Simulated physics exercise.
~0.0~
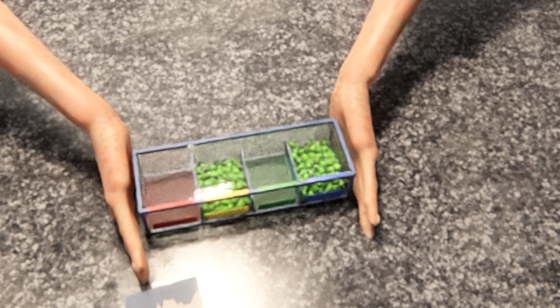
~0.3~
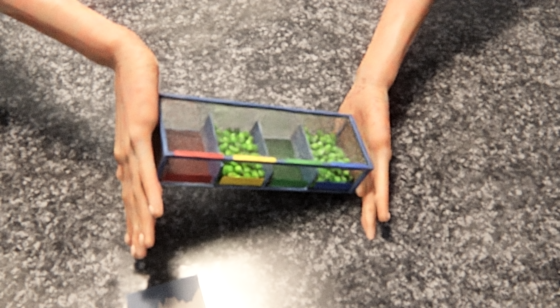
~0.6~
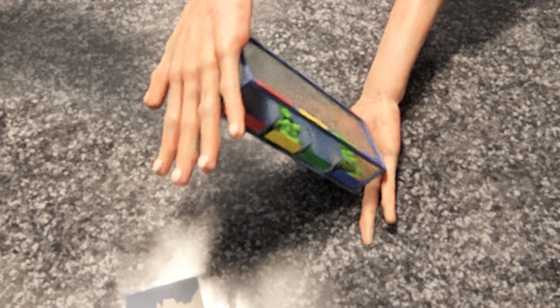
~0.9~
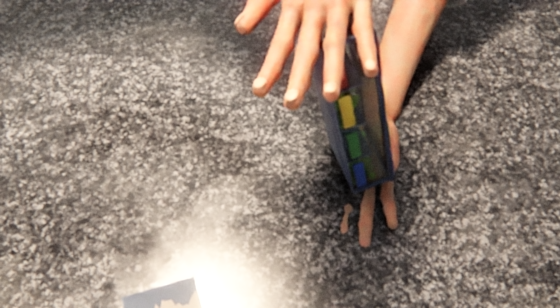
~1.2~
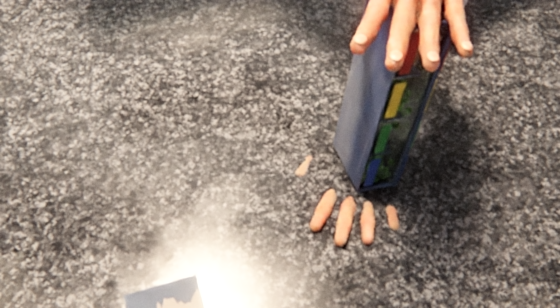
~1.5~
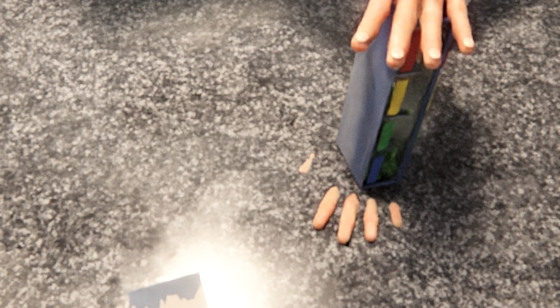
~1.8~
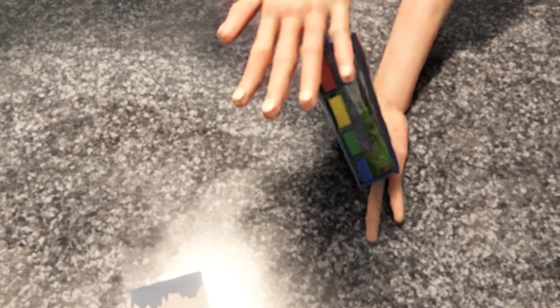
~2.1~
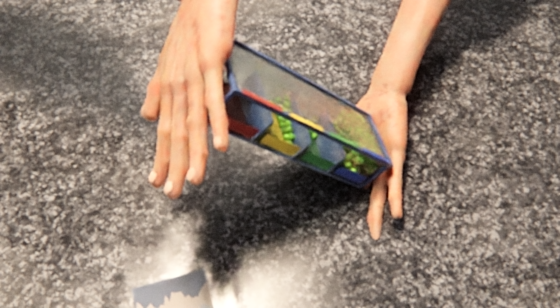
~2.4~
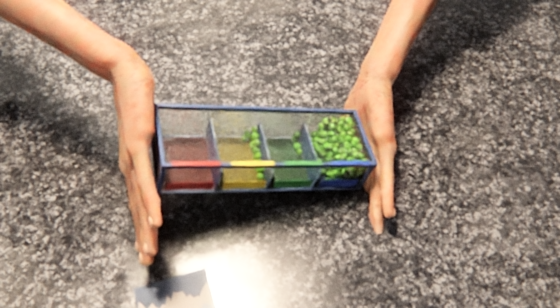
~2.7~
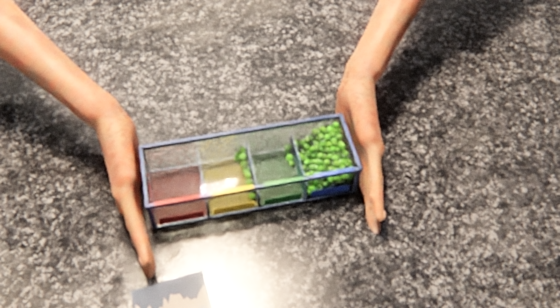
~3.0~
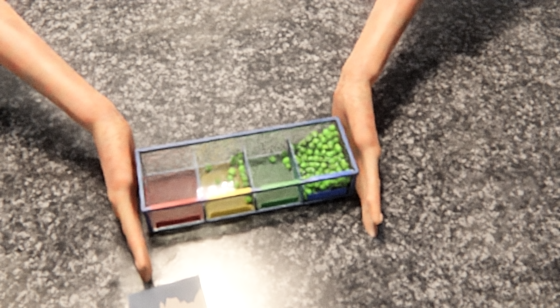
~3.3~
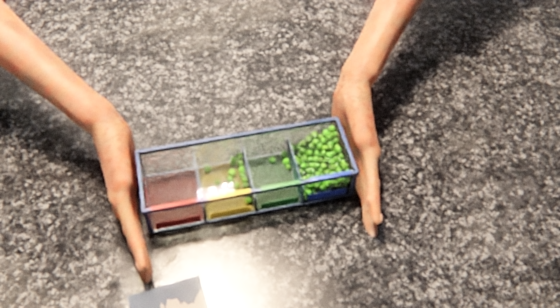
Two hands tilting a clear-lidded sorting box upright and laying it flat again, leaving most green peas in the right-hand blue compartment.
